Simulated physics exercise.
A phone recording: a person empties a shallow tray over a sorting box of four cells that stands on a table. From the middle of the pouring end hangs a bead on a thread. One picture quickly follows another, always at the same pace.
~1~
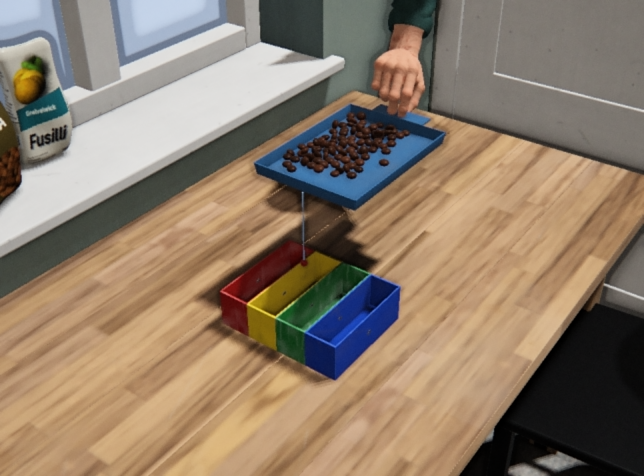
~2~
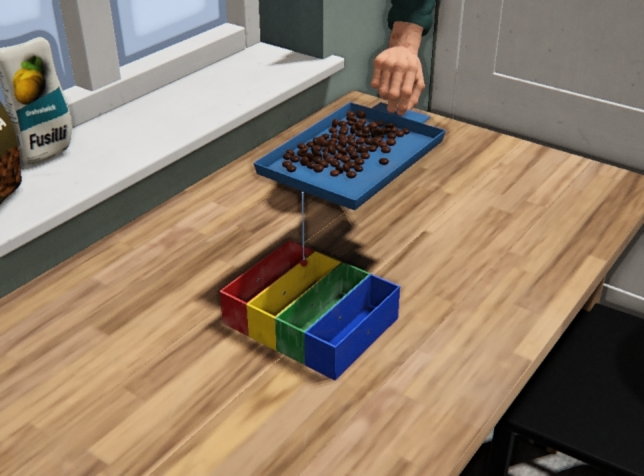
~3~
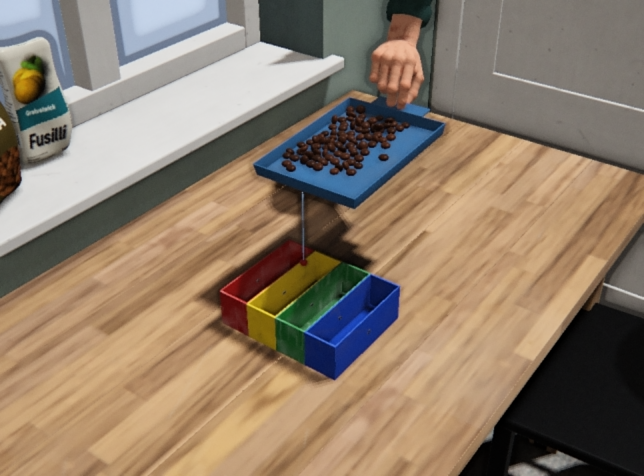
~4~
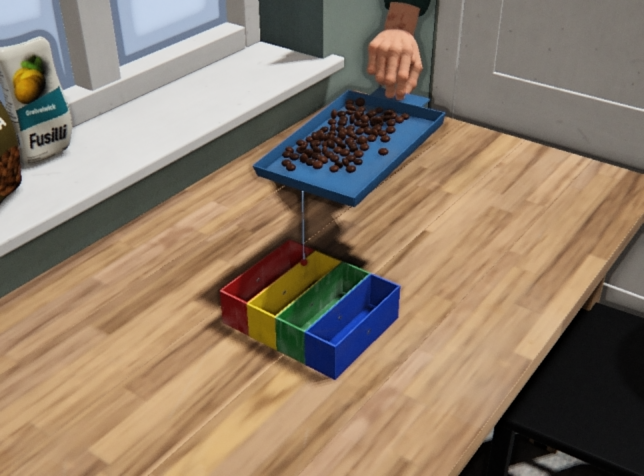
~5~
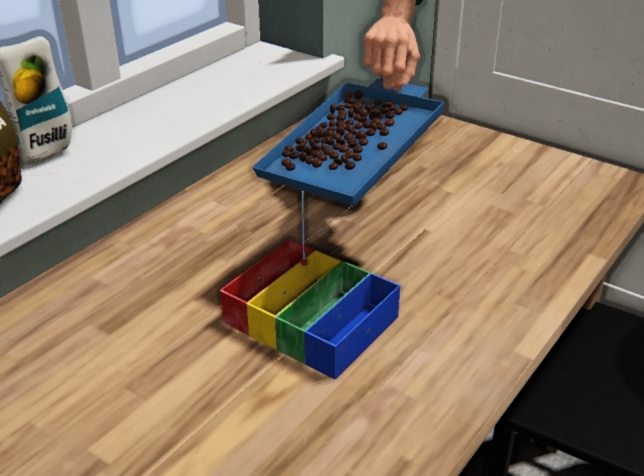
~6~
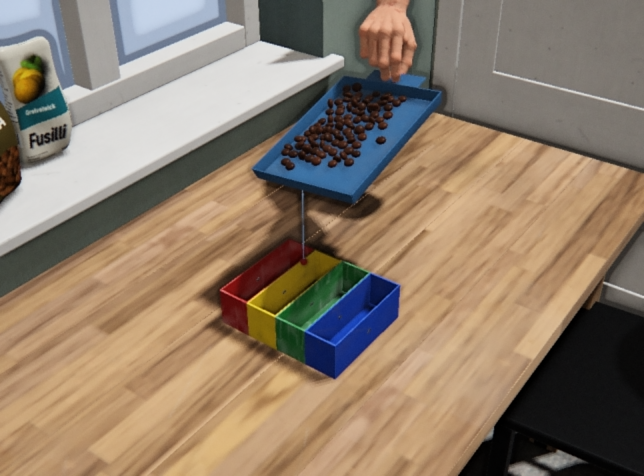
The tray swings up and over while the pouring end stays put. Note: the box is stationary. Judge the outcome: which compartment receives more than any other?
The red compartment receives the most.
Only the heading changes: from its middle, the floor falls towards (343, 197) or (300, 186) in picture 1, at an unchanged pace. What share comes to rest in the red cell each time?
Lab note: Try one about 0 %, try two about 40 %.
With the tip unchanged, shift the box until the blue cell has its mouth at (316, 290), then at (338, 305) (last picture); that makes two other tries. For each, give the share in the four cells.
First case around 100 %, second case around 70 %.
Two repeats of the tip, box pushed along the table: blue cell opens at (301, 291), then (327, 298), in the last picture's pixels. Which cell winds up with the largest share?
First try: The yellow cell. Second try: That red cell.
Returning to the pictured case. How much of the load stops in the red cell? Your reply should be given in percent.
It works out at some 40 %.
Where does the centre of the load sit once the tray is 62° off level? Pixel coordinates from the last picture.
Somewhere about (282, 156).
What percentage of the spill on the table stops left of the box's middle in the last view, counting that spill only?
Around 100 per cent, I reckon.
Soon after the last picture, tray tipped steeply; nearly all on the tray; a stray few falling or outside the box.
A little later, tray tipped past a quarter turn; a small part on the tray; about a quarter in the red cell; a stray few in the yellow cell; about two thirds falling or outside the box.
Later still, tray tipped past a quarter turn; about a third in the red cell; a stray few in the yellow cell; about two thirds falling or outside the box.
At rest, tray tipped past a quarter turn; about a third in the red cell; a stray few in the yellow cell; none in the blue cell; none in the green cell; about two thirds outside the box.
